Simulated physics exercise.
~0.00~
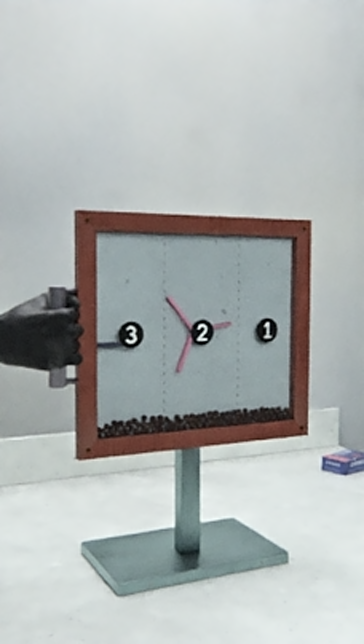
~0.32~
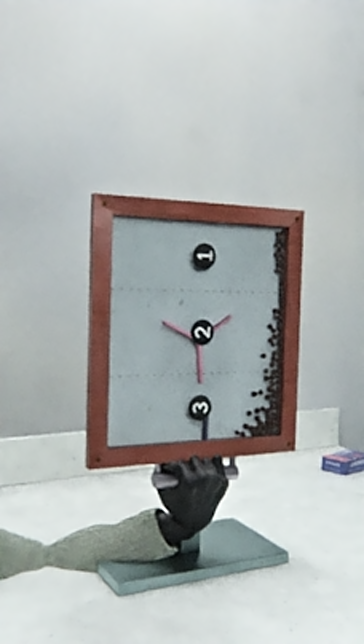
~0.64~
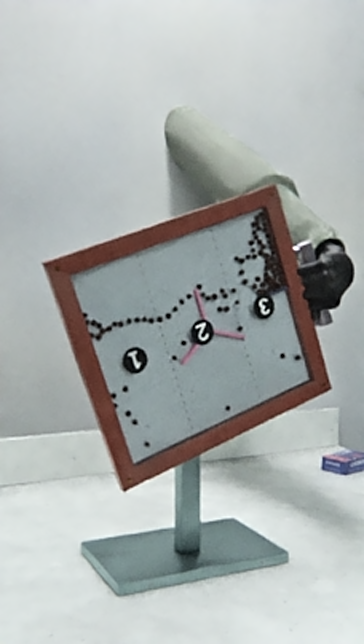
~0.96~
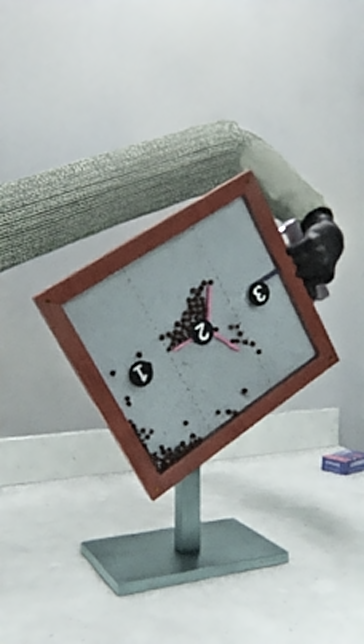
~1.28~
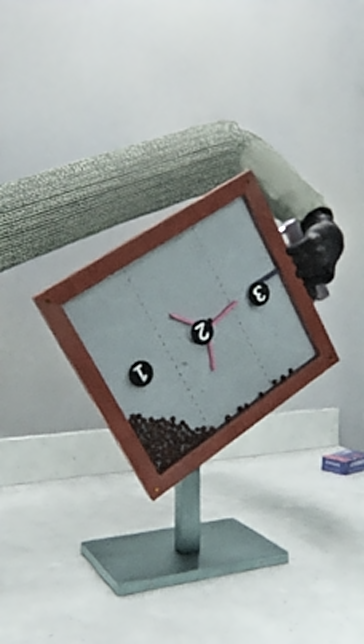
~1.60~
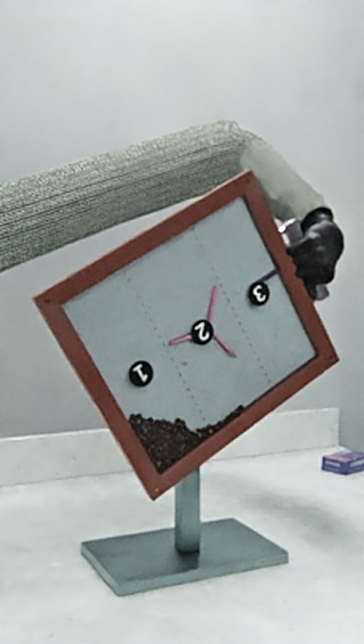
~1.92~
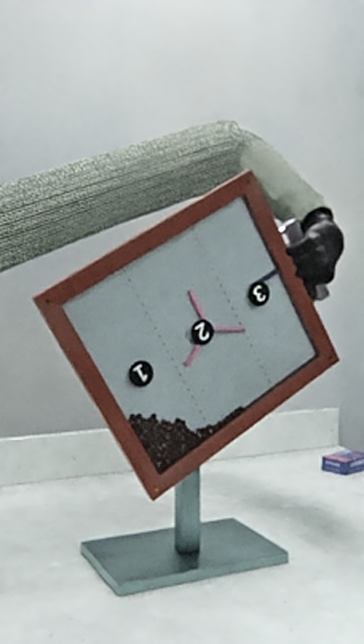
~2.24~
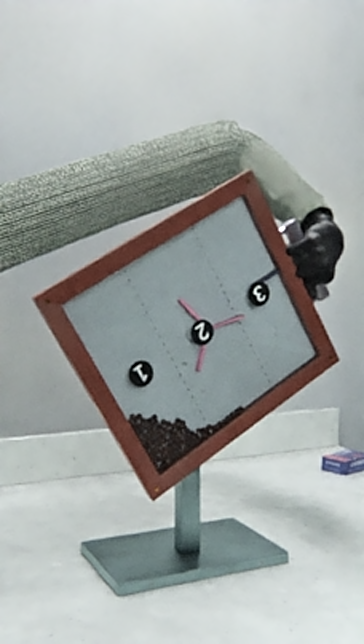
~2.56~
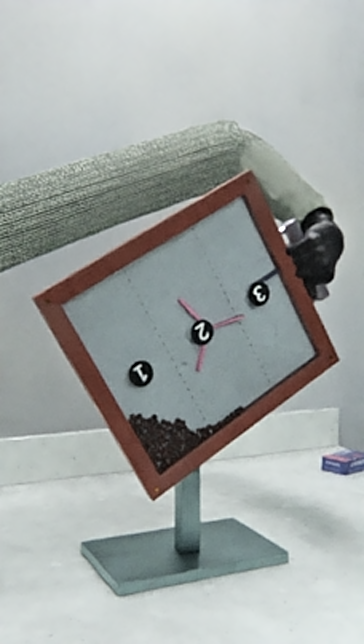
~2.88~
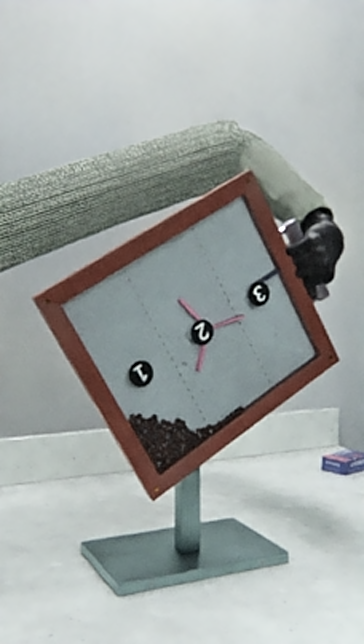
In a plain grey room, a robotic arm turned a framed box on a stand anticlockwise past upside down, and the dark pills inside tumbled past a spinning pink three-armed piece, finally settling in a still heap along the bottom corner, mostly under number one.
